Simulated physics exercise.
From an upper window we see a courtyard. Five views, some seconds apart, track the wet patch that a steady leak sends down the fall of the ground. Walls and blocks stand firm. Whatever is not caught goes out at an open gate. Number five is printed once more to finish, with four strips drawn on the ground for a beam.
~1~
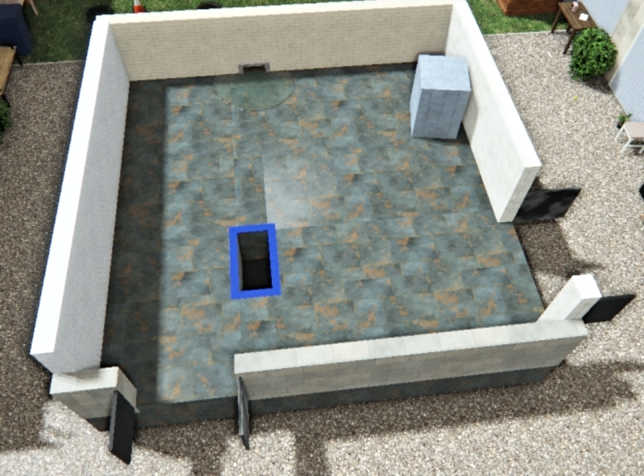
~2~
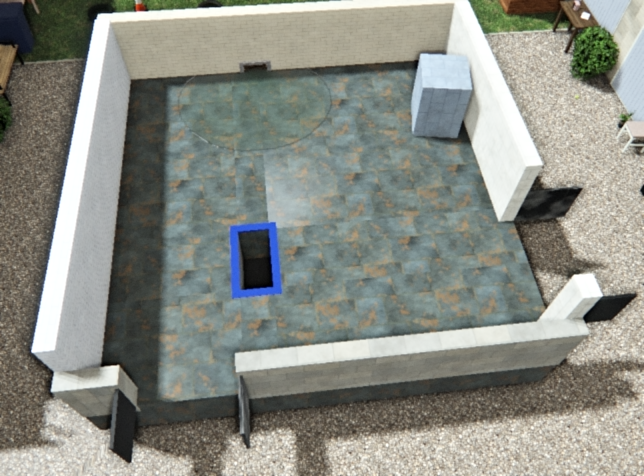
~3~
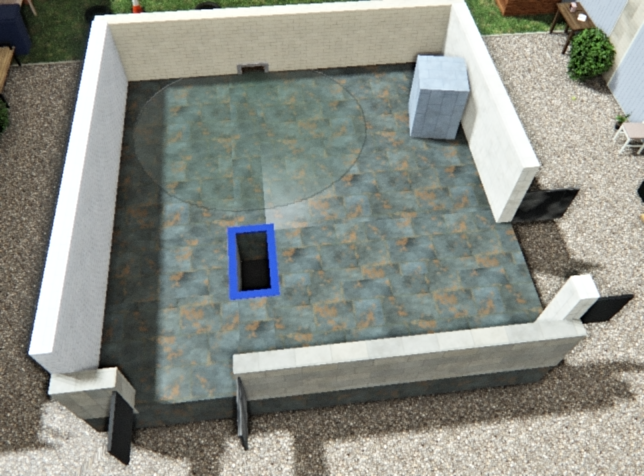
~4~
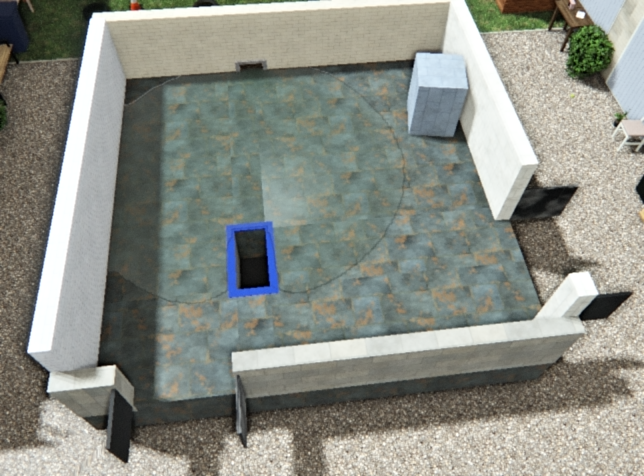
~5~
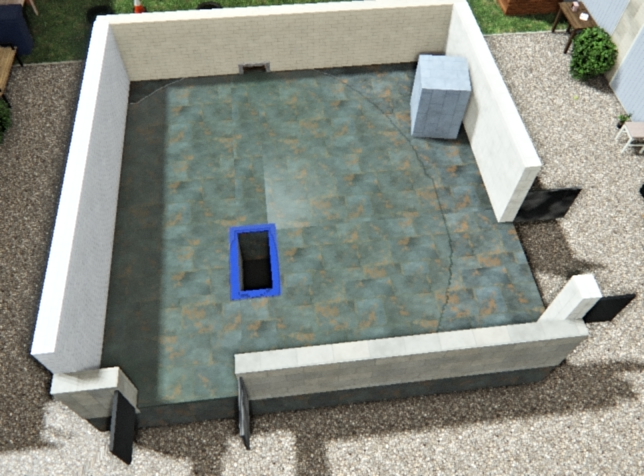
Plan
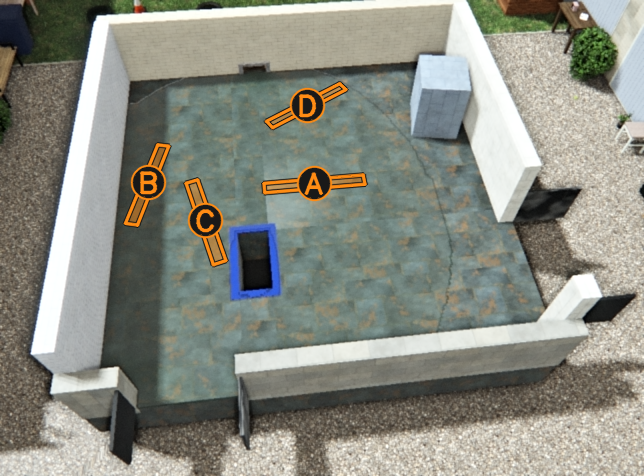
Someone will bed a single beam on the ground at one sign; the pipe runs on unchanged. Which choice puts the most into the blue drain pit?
The best place is C.
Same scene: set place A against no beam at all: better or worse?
Worse.
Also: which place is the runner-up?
The answer is B.
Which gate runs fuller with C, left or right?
The left one.
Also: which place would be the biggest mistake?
That would be A.
On the marked copy, A from (264, 188) to (364, 179); B from (131, 224) to (163, 145); C from (191, 181) to (219, 262); D from (269, 124) to (342, 86).
If A is chosen, about 10 % of the stream goes into the blue drain pit, about 90 % out by the gates.
If B is chosen, about 23 % of the stream goes into the blue drain pit, about 77 % out by the gates.
If C is chosen, about 35 % of the stream goes into the blue drain pit, about 64 % out by the gates.
If D is chosen, about 15 % of the stream goes into the blue drain pit, about 83 % out by the gates.
